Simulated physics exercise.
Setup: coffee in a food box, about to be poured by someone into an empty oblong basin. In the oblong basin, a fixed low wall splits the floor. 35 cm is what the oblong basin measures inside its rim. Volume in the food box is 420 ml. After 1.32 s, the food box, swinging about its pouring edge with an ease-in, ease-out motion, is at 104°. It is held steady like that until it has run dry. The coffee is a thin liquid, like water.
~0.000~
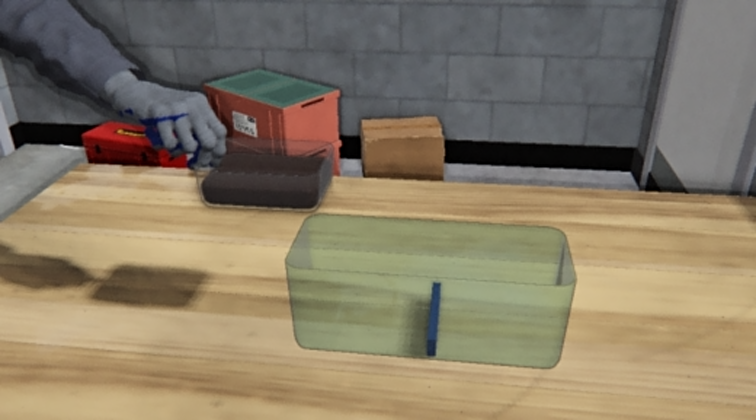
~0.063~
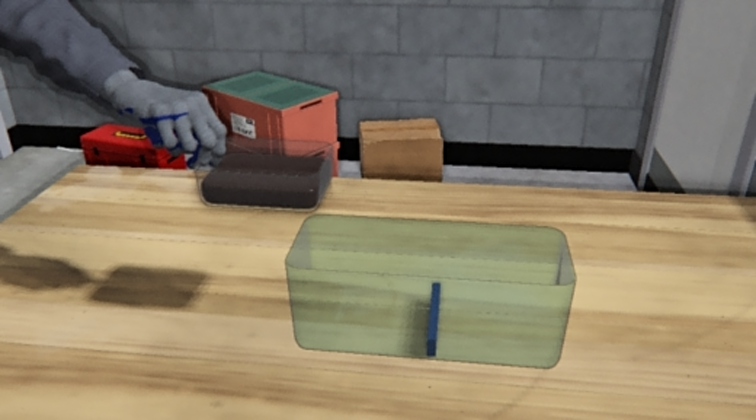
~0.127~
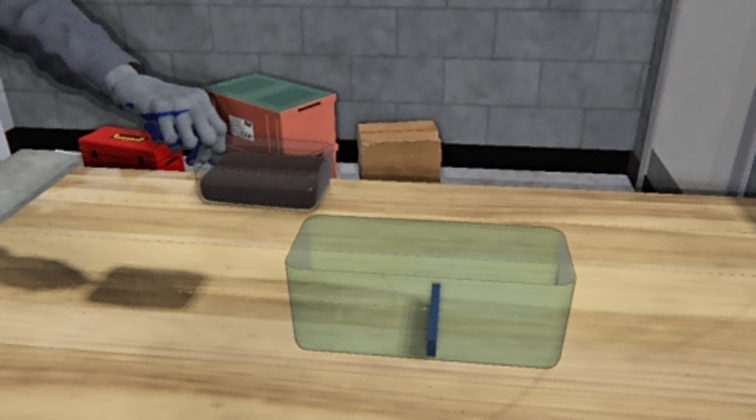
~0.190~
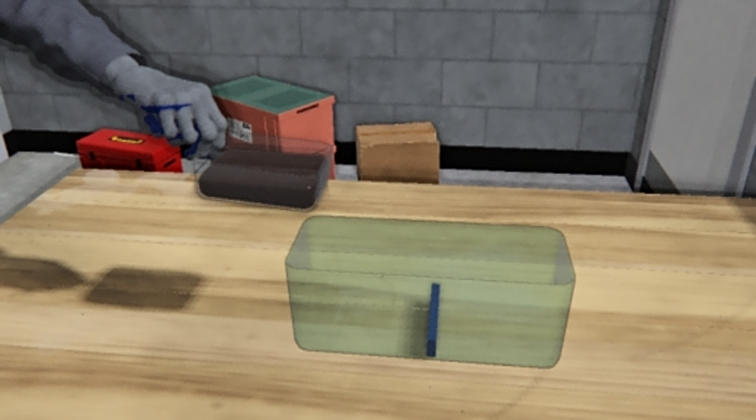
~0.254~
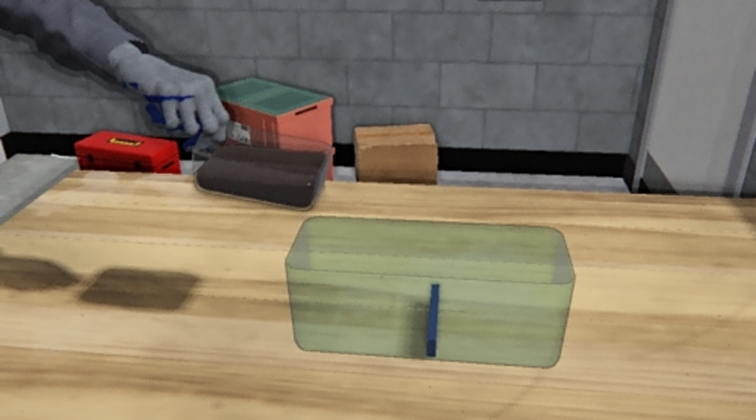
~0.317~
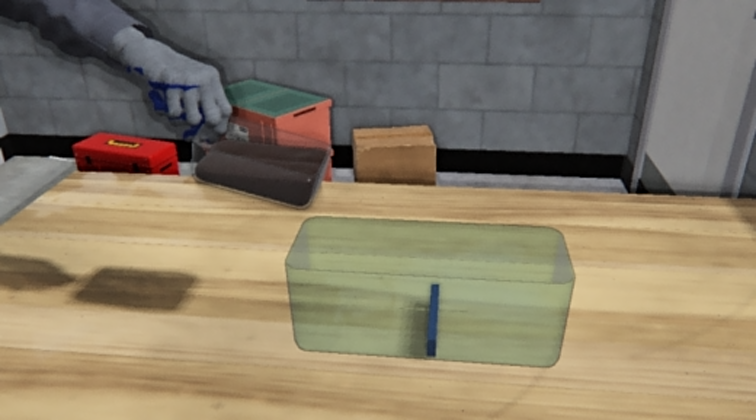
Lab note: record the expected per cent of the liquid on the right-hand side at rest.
Expected right-hand share: 10 per cent.
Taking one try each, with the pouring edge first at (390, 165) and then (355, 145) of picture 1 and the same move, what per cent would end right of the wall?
80 per cent first, 45 per cent second.
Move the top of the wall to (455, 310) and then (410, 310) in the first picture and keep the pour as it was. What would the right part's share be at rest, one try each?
First 15, then 40 per cent.
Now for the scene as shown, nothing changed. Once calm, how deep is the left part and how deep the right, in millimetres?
The left side settles near 16 mm and the right side near 2 mm.
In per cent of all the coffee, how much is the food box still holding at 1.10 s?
What remains is about 5 percent of it all.
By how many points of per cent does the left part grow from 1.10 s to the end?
Near 10 in a hundred.
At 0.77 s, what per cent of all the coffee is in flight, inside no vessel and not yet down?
Near 44 per cent of it all.
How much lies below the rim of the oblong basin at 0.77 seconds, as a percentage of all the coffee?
I reckon close to 24 percent of it.
After 0.77 s the tilt is 65° and 33 per cent is still to pour, 24 is left of the wall and 0 right of it.
After 1.10 s the tilt is 97° and 5 per cent is still to pour, 78 is left of the wall and 8 right of it.
After 1.44 s the tilt is 104° and 0 per cent is still to pour, 89 is left of the wall and 10 right of it.
After 1.82 s the tilt is 104° and 0 per cent is still to pour, 89 is left of the wall and 10 right of it.
In the end 89 per cent lies left of the wall, 10 right of it and 1 outside.
